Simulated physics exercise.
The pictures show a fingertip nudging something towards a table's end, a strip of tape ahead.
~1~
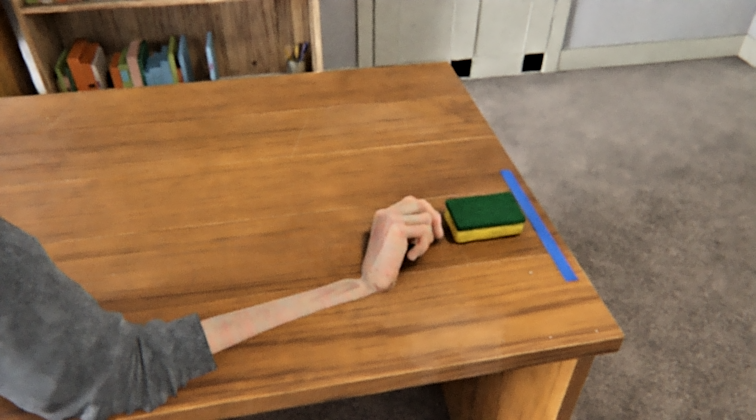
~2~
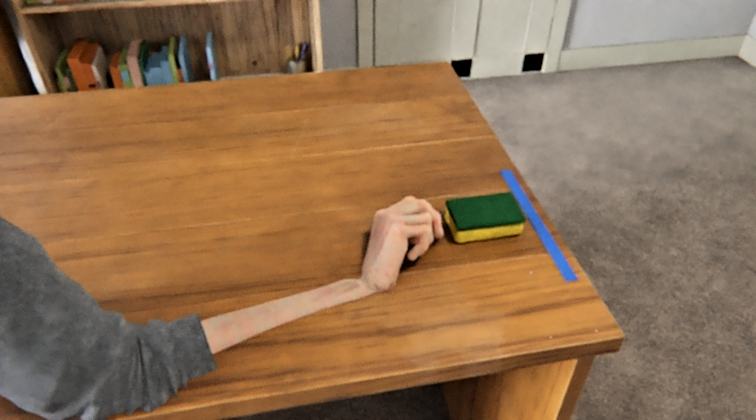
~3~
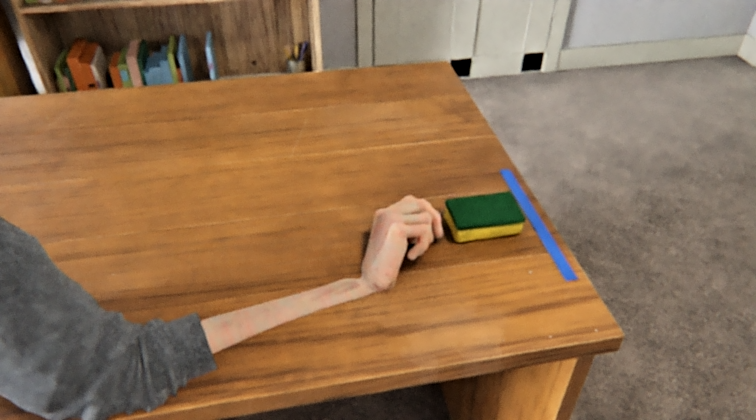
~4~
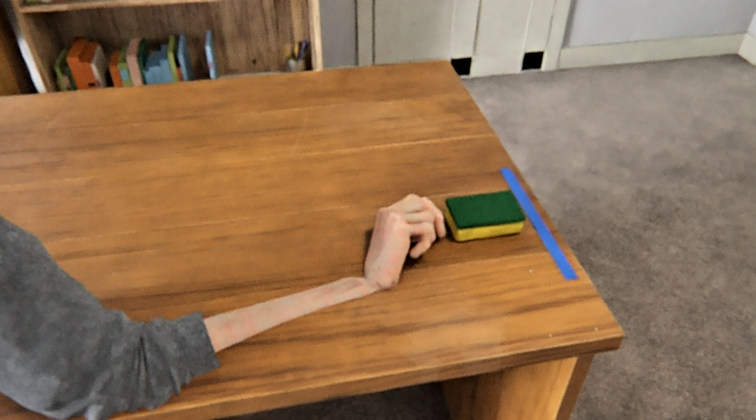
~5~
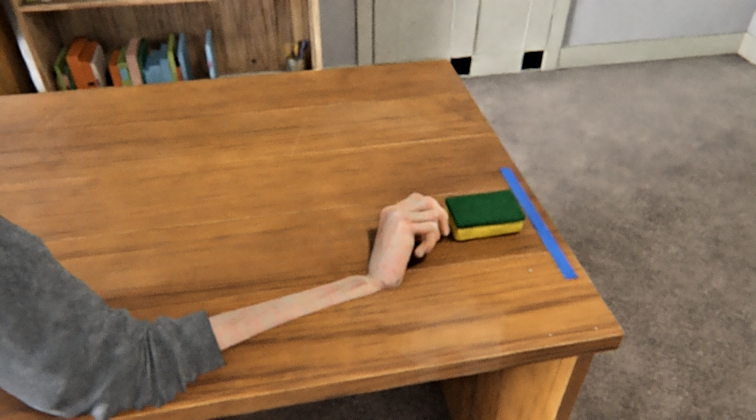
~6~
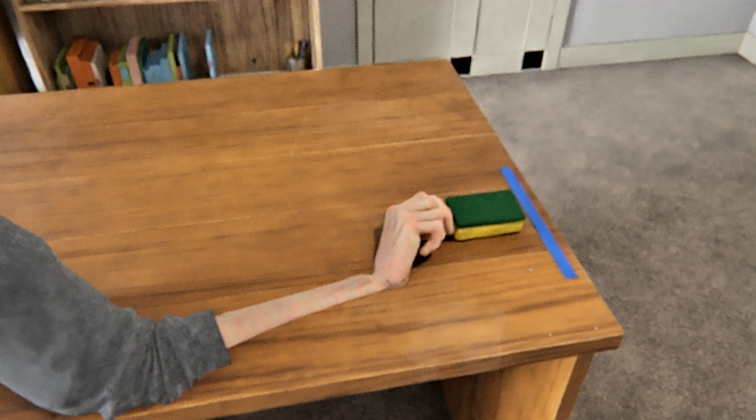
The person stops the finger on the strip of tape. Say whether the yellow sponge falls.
The yellow sponge goes over the edge.
Then, 1.22 s after the last picture, yellow sponge tipped 72° from how it was near (571, 238).
Then, 1.52 s after the last picture, yellow sponge down below.
By the end, the yellow sponge falls off the table.
